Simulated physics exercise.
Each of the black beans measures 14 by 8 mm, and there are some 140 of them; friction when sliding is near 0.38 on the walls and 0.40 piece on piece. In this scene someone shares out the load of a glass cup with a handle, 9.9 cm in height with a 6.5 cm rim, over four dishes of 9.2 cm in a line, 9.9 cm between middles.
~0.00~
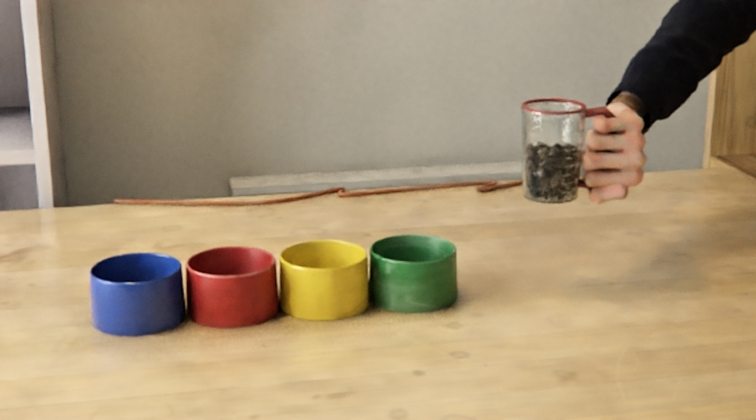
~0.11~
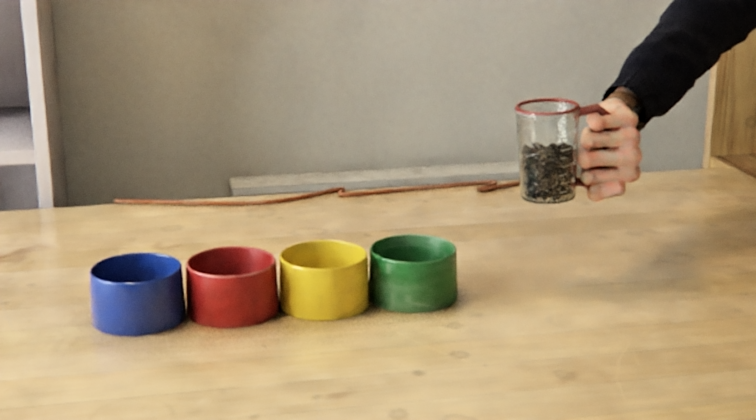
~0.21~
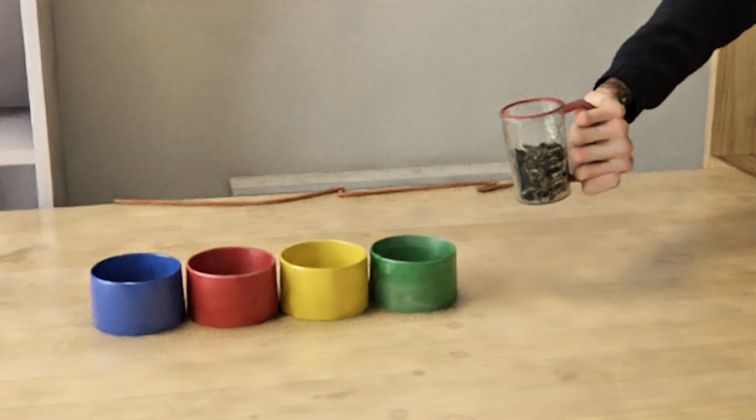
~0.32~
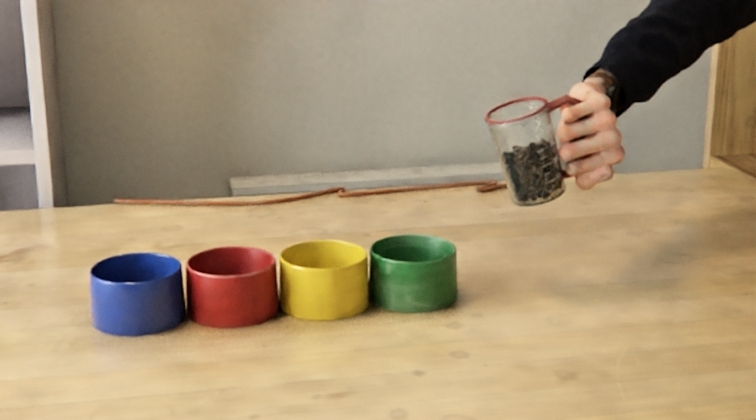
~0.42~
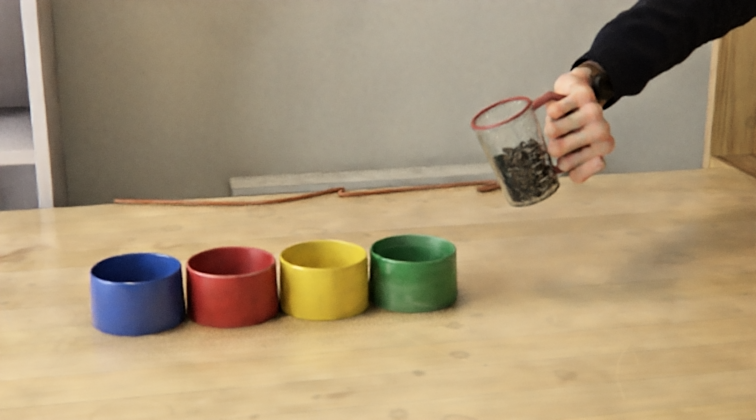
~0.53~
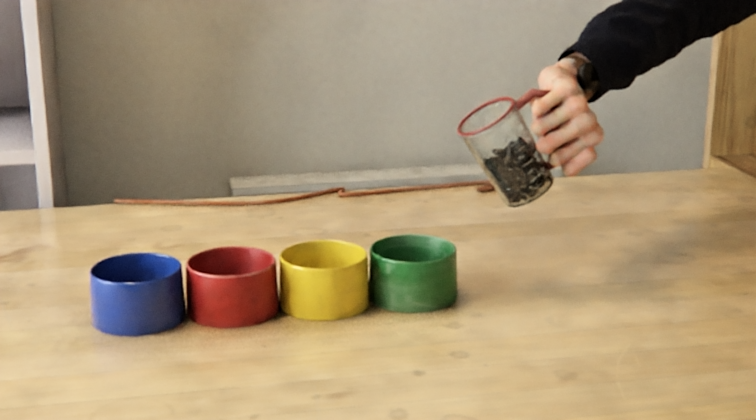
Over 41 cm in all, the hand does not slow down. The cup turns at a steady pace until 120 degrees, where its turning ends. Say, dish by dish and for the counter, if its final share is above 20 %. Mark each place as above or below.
Marks: Red dish below, blue dish below, green dish below, yellow dish above, counter below.
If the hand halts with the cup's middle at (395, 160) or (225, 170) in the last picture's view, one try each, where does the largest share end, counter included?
Top receivers, in order: Yellow and yellow.
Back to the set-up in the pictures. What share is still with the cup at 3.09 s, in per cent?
About 0 %.
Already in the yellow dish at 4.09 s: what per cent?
Some 95 per cent.
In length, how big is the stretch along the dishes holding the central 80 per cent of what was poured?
I'd estimate close to 5 cm.
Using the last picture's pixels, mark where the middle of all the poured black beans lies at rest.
About (317, 289).
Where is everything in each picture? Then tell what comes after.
In the first picture, cup at (552, 151), tilt 0 degrees, lip at (525, 108), moved 0.0 cm; middle of the pieces at (548, 165); green dish at (413, 249); yellow dish at (323, 255); red dish at (231, 261); blue dish at (136, 268).
In the second picture, cup at (548, 151), tilt 3 degrees, lip at (518, 110), moved 0.5 cm; middle of the pieces at (545, 165).
In the third picture, cup at (538, 152), tilt 10 degrees, lip at (503, 115), moved 1.6 cm; middle of the pieces at (537, 165).
In the fourth picture, cup at (528, 153), tilt 17 degrees, lip at (488, 120), moved 2.8 cm; middle of the pieces at (529, 166).
In the fifth picture, cup at (518, 153), tilt 24 degrees, lip at (474, 127), moved 3.9 cm; middle of the pieces at (520, 166).
In the sixth picture, cup at (508, 154), tilt 31 degrees, lip at (460, 133), moved 5.0 cm; middle of the pieces at (512, 165); green dish at (413, 249); yellow dish at (323, 255); red dish at (231, 261); blue dish at (136, 268). The cup turns about 65 degrees a second and travels 11 cm a second.
After 2.06 s, tilt 120 degrees; cup holds 20 %, yellow 80 %.
After 3.09 s, tilt 120 degrees; cup holds 0 %, red 5 %, yellow 95 %.
After 4.09 s, tilt 120 degrees; cup holds 0 %, red 5 %, yellow 95 %.
By 4.4 s all is still; red 5 %, blue 0 %, green 0 %, yellow 95 %, counter 5 %.
